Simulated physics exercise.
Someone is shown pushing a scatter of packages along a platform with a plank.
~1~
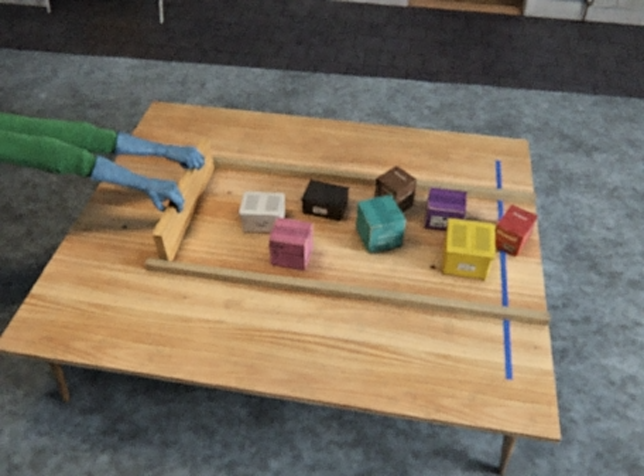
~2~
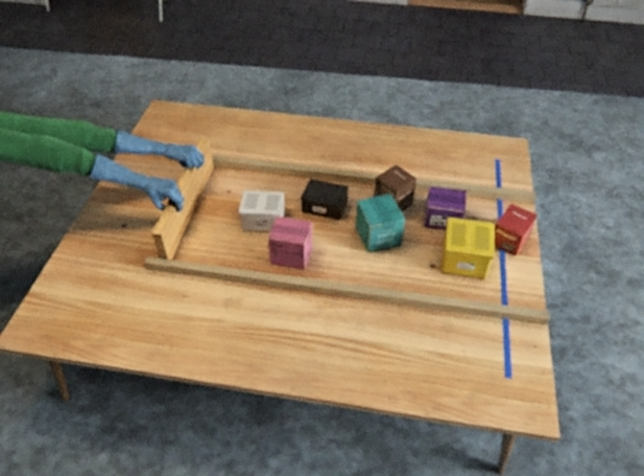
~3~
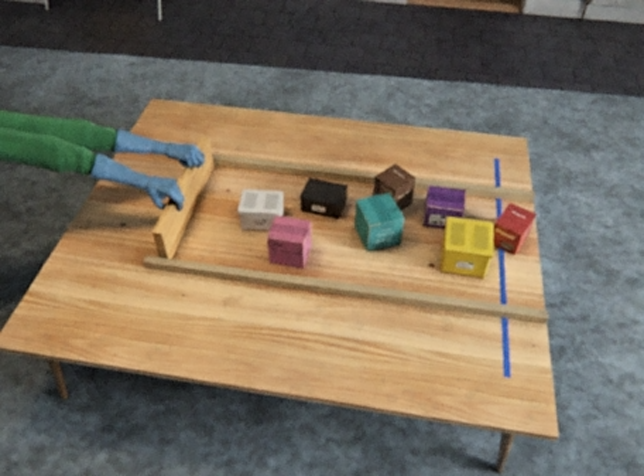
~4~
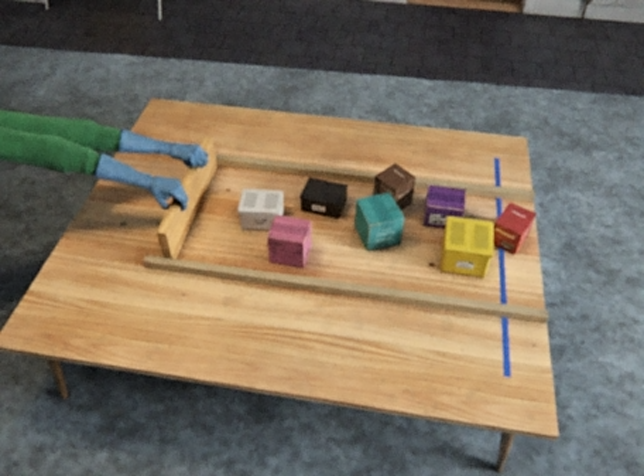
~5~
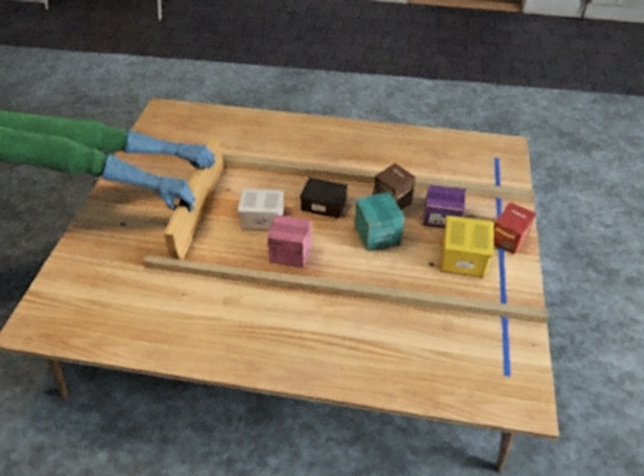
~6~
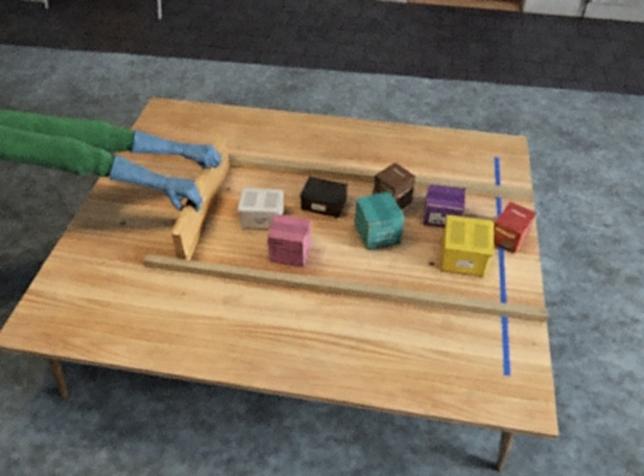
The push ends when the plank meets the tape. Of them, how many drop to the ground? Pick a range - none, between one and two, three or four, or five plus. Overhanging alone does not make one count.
Range: Five plus.
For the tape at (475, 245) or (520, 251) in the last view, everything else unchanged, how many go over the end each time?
Counts per try: 3 and 7.
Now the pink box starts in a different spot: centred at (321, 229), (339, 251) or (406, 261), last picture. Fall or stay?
Spot by spot: It never drops; it never drops; it never drops.
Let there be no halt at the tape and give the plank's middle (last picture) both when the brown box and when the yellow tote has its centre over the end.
(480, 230) and then (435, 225), give or take.
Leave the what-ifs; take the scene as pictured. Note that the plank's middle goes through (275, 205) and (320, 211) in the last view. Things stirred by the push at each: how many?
The count is 1 at the first point and 4 at the second.
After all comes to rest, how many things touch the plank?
The count comes out at 3.
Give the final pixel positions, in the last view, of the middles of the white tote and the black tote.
You'll find the white tote at roughly (526, 244) and the black tote at roughly (524, 220).
Early on, none off yet; red box at rest near (512, 227); yellow tote at rest near (466, 247); purple parcel at rest near (444, 207).
A while later, none off yet; red box travelled a little near (526, 228); yellow tote travelled about its own width near (506, 254); purple parcel travelled about its own width near (488, 216).
Finally, the number that fall off is five or more; lost, turquoise box, brown box, purple parcel, yellow tote and red box.
